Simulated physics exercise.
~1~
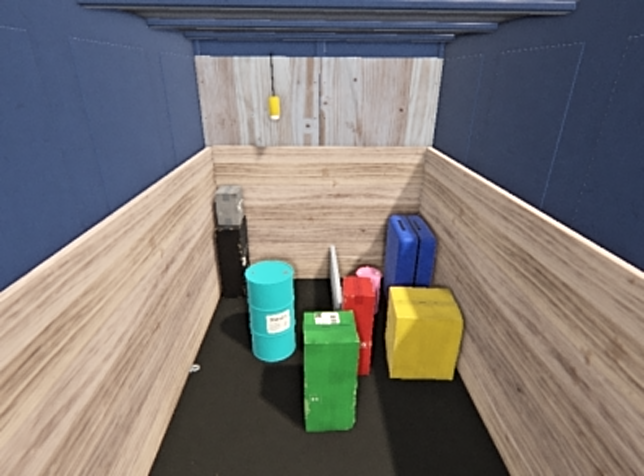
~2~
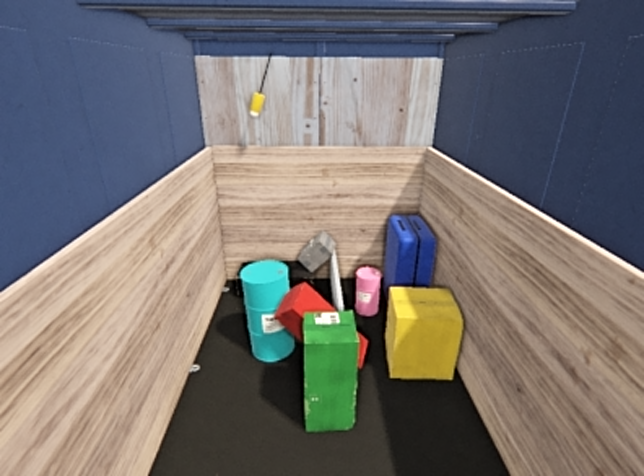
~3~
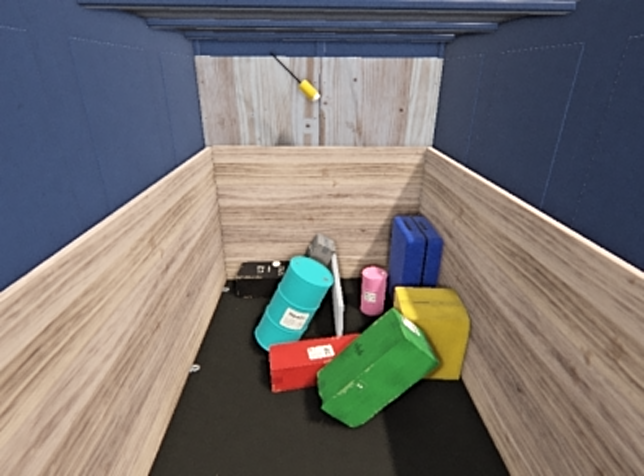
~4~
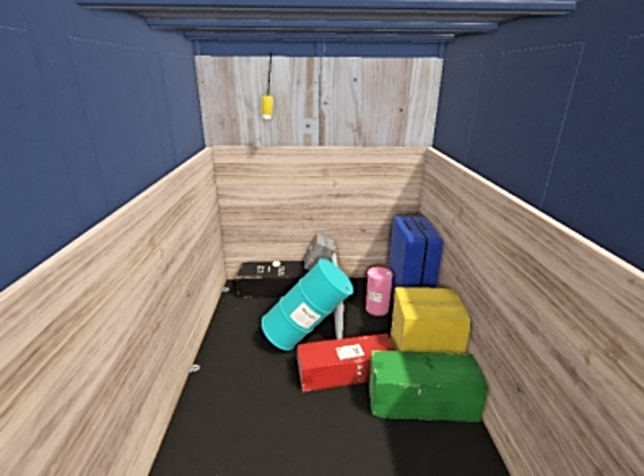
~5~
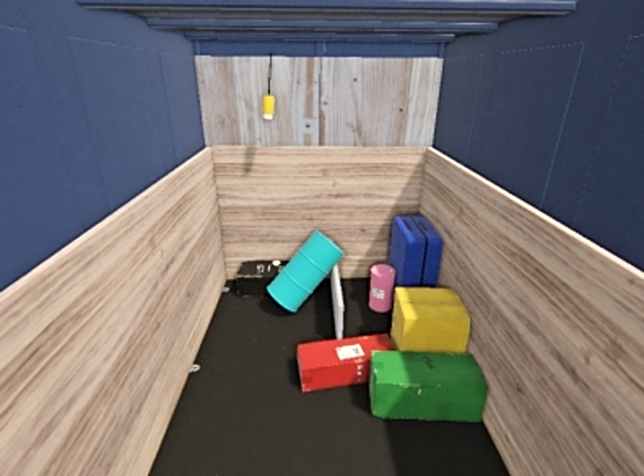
Boxes topple across the van's load bay, and the turquoise drum tips over, ending up leaning.
